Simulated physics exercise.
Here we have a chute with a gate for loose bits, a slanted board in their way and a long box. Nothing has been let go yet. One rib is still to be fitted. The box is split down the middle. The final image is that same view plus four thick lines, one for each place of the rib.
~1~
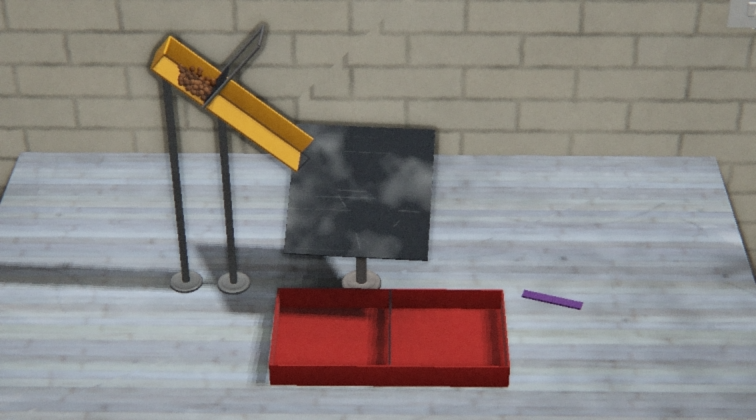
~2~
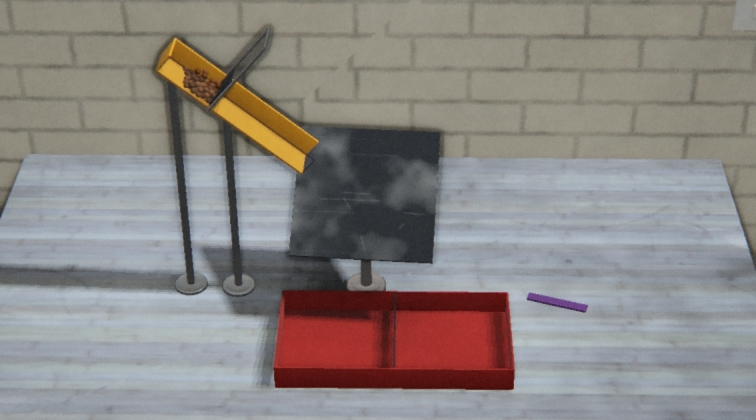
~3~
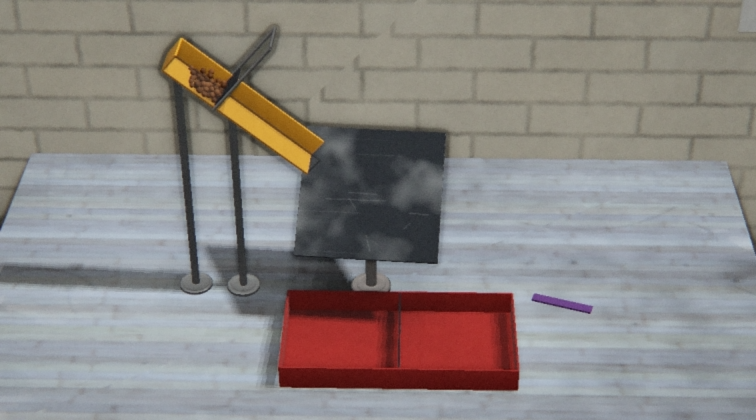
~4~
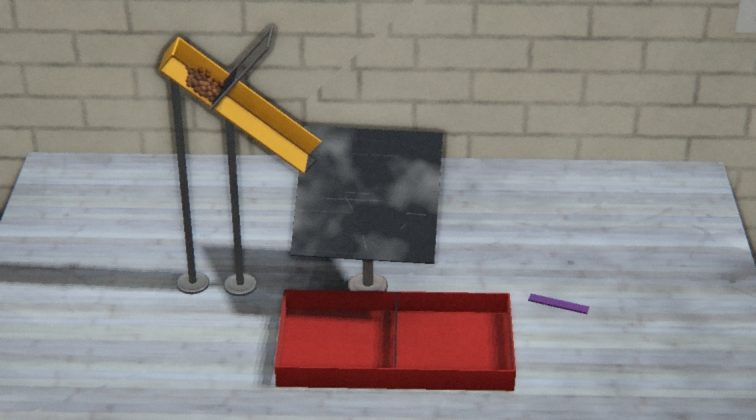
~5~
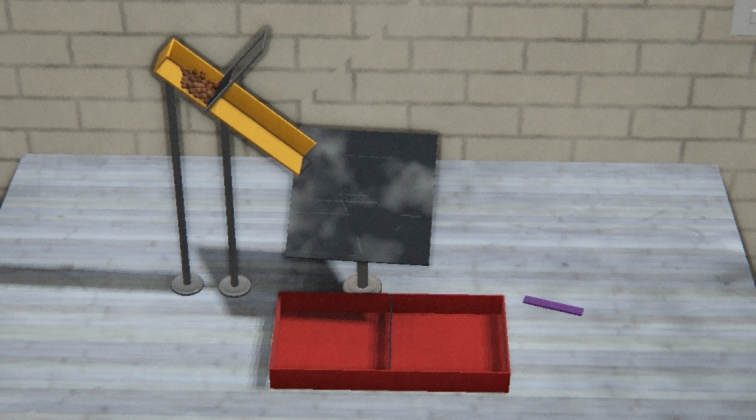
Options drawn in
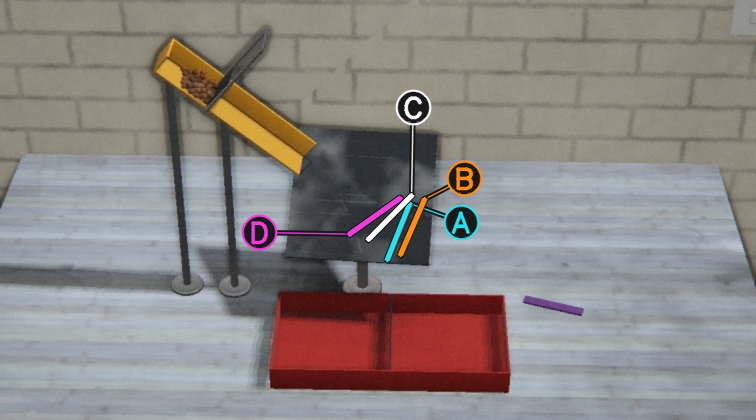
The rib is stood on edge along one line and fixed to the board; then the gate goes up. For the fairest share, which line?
Take B.
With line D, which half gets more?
Left.
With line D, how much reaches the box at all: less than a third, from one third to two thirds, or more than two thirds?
It is more than two thirds.
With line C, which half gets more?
Left.
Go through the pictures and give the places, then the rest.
The first frame shows load behind the gate at (200, 80), cereal balls; lip of the chute at (298, 163), sloping fairly steeply.
The second frame shows middle of the board at (365, 193), tilted fairly steeply; middle of its low edge at (360, 259); of its high edge at (370, 129).
The third frame shows front corners of the box at (279, 367) and (519, 371); front end of its middle wall at (399, 369); gate still shut at (235, 80).
The fourth frame shows middle of the load at (208, 81); lip at (306, 164).
The fifth frame shows middle of the load at (203, 83); lip at (300, 166).
On the marked copy, line A from (409, 203) to (387, 259); line B from (424, 199) to (400, 254); line C from (411, 195) to (368, 239); line D from (400, 198) to (349, 234).
Choosing A, of what is caught, most in the left half, a small part in the right.
Choosing B, of what is caught, about half in the left half, about half in the right.
Choosing C, of what is caught, most in the left half, a small part in the right.
Choosing D, of what is caught, nearly all in the left half, a small part in the right.
